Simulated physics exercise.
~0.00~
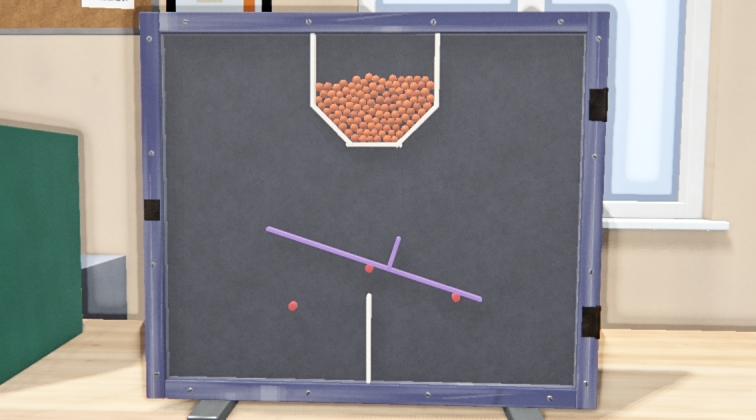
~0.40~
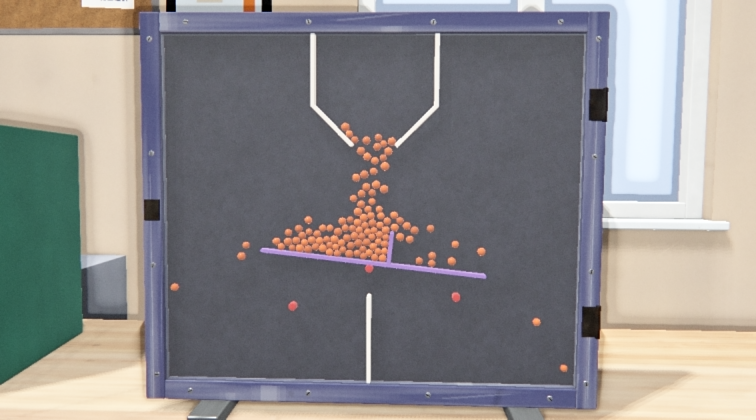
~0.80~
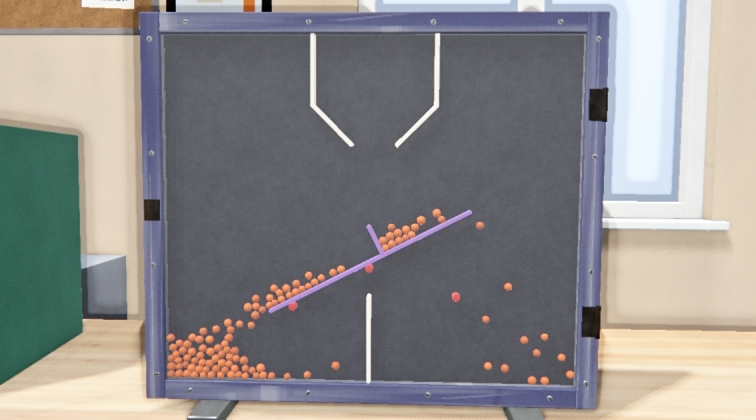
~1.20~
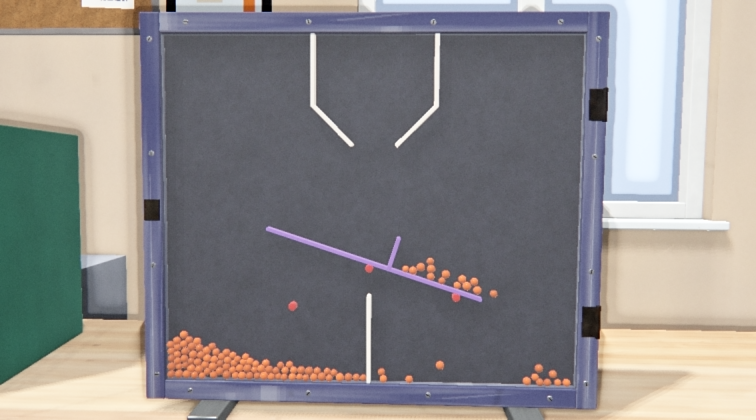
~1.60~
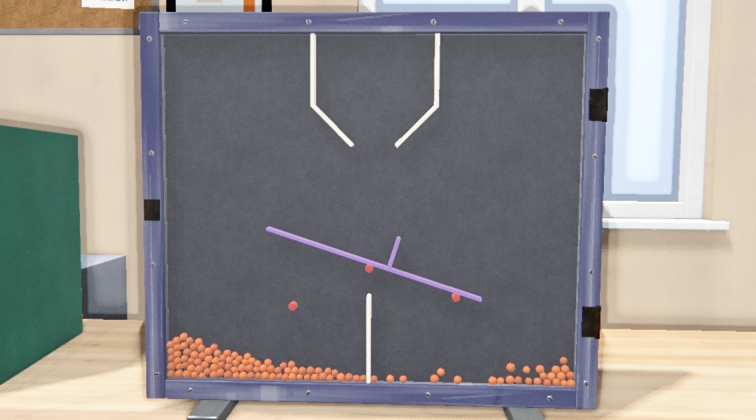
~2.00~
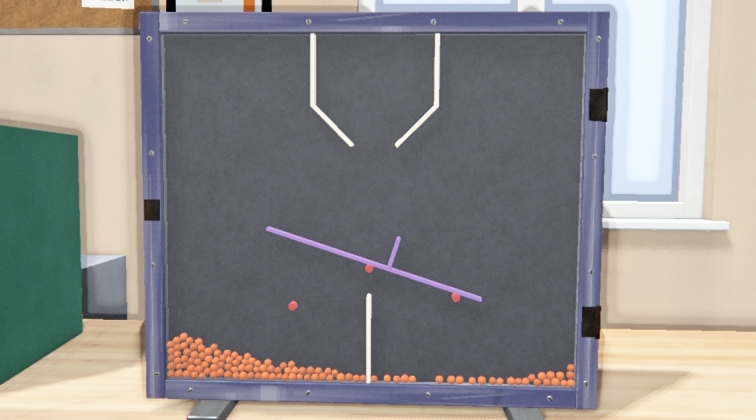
Orange beads poured from the hopper onto a tilted purple tray, which rocked down to the left and spilled most of them into the left bin, then tipped back right, dropping the rest into the right bin and ending up empty.
